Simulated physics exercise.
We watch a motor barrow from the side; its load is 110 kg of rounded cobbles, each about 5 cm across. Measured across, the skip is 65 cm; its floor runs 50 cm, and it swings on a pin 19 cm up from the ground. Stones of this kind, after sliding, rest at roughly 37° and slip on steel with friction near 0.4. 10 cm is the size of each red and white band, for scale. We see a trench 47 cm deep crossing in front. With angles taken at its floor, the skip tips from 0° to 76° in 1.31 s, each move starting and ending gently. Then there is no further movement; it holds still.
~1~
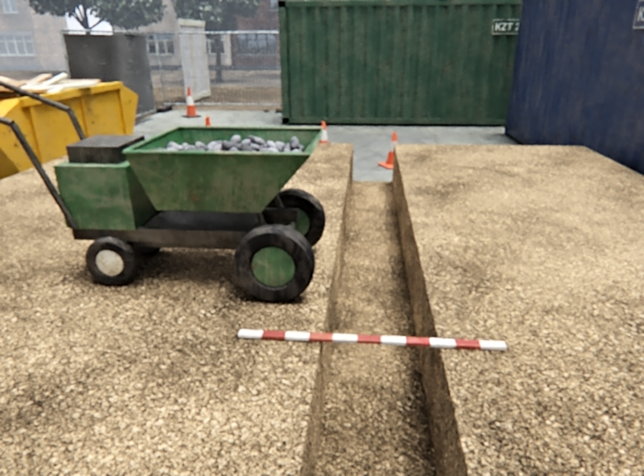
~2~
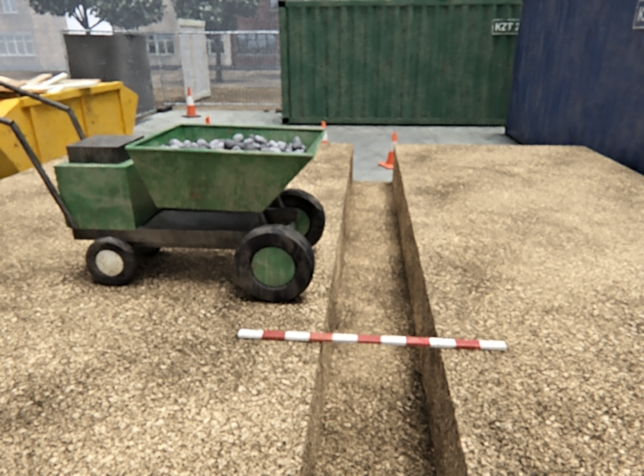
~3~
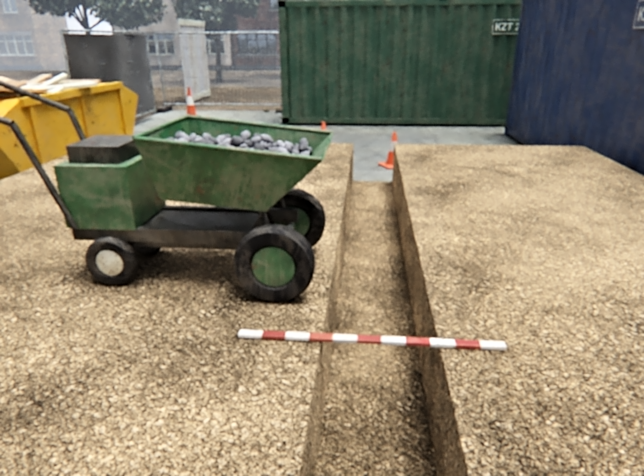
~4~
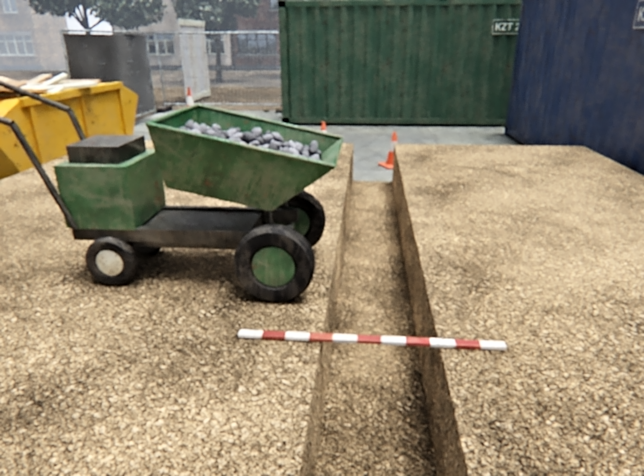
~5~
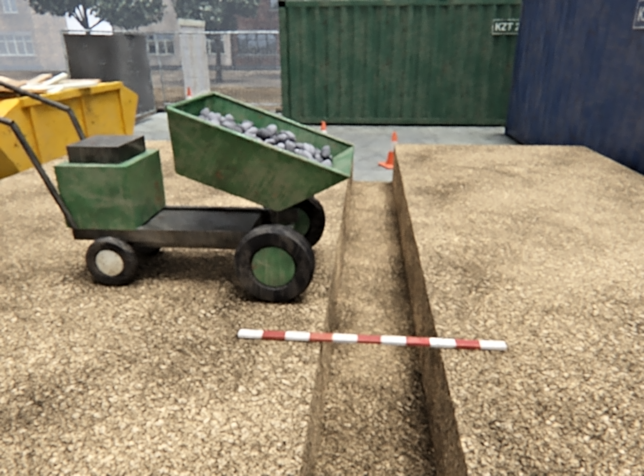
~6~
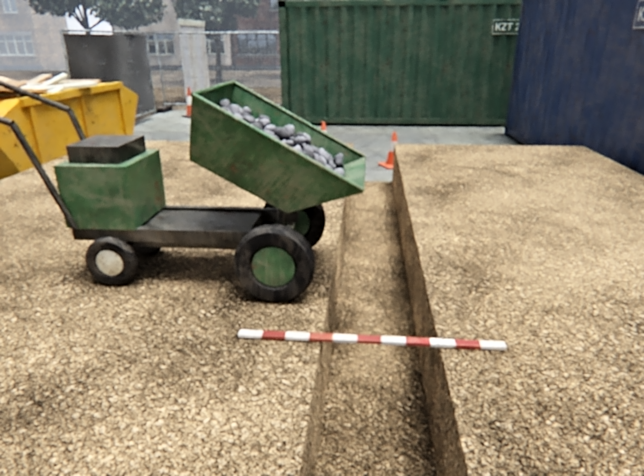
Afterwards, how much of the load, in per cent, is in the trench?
About 53 per cent.
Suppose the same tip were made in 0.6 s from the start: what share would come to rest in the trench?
35 %.
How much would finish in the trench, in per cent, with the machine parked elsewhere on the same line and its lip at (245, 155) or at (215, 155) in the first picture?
100 and 100 %.
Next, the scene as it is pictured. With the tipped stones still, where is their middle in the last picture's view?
Centre estimate: Around (415, 335).
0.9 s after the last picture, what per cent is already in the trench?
By then, around 30 percent.
Then, 0.4 s after the last picture the floor is at 64°, 99 % in the skip, 1 % in the trench; the foremost stones are at (401, 223).
Then, 0.9 s after the last picture the floor is at 76°, 35 % in the skip, 29 % in the trench, 35 % past the trench; the foremost stones are at (512, 282).
Then, 1.2 s after the last picture the floor is at 76°, 7 % in the skip, 45 % in the trench, 48 % past the trench; the foremost stones are at (604, 286).
Then, 3.2 s after the last picture the floor is at 76°, 0 % in the skip, 53 % in the trench, 47 % past the trench; the foremost stones are past the picture's edge.
